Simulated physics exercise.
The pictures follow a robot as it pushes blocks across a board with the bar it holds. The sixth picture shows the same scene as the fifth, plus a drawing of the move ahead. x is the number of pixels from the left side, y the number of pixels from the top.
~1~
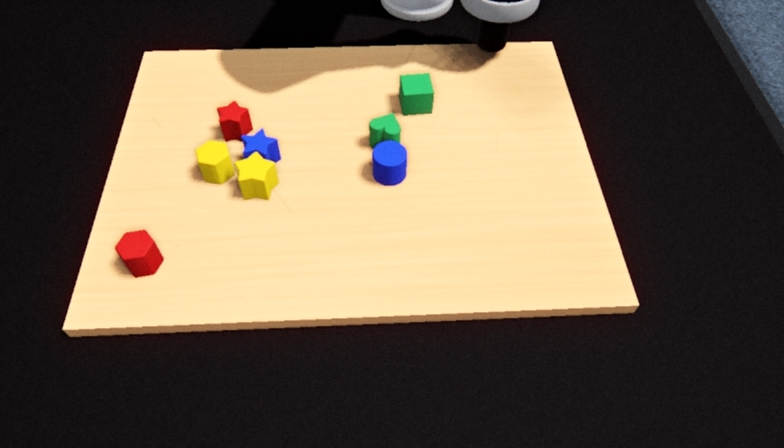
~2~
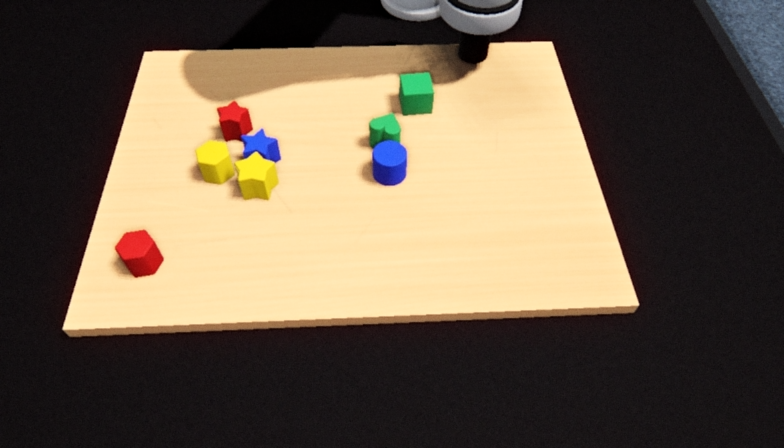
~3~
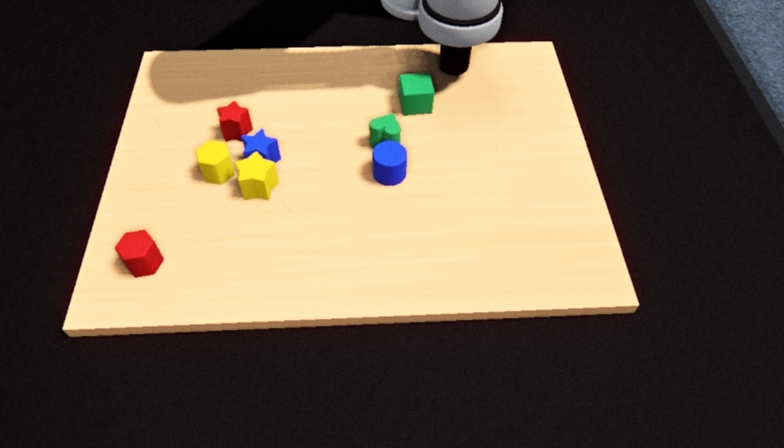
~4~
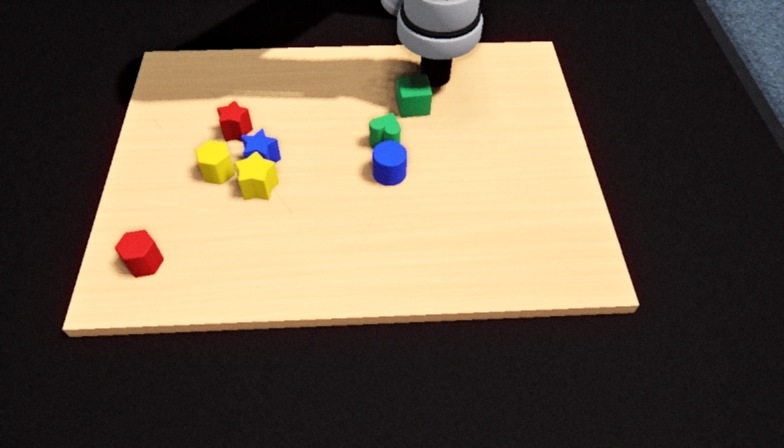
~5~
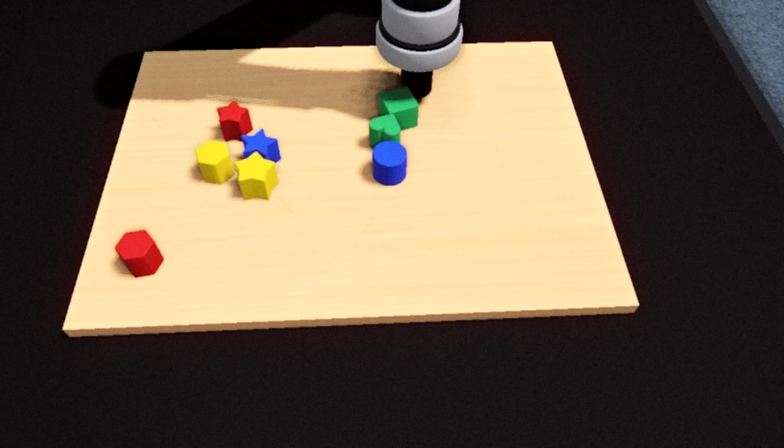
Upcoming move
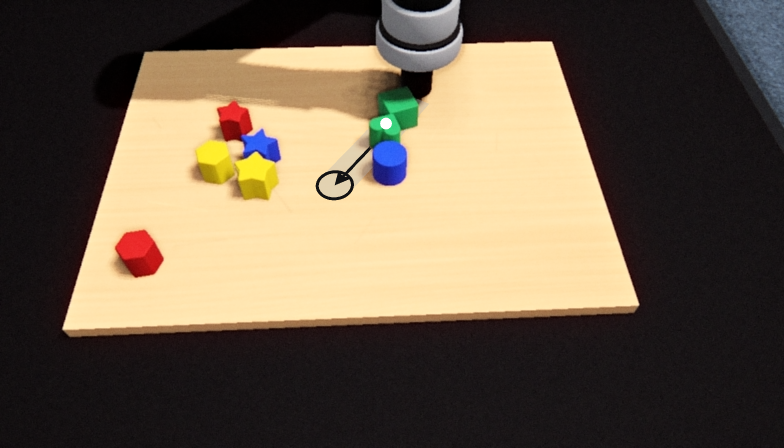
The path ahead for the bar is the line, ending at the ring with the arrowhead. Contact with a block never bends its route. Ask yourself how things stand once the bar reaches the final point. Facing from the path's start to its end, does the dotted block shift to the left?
Yes, I think so.
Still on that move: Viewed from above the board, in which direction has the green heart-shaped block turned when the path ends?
It turns counter-clockwise.
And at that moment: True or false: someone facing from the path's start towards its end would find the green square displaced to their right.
This is true.
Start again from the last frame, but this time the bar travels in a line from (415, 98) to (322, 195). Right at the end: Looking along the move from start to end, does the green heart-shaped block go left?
Answer: Yes.
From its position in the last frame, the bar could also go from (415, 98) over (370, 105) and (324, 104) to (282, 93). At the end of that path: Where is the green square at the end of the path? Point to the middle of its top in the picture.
For the centre of its top, I'd go with (381, 107).
The line goes in a line from (415, 98) to (335, 185); the dot is on the green heart-shaped block.
The first path, step by step. One third of the way, bar (391, 116); green heart-shaped block (371, 145), turned 70° anticlockwise; blue circle (392, 160); green square (363, 124), turned 25° clockwise.
Two thirds of the way, bar (364, 145); green heart-shaped block (362, 157), turned 95° anticlockwise; blue circle (392, 162); green square (329, 137), turned 20° clockwise.
At the end, bar (334, 176); yellow star-shaped block unmoved; green heart-shaped block (359, 178), turned 120° anticlockwise; blue circle (392, 162); green square (313, 140), turned 55° clockwise.
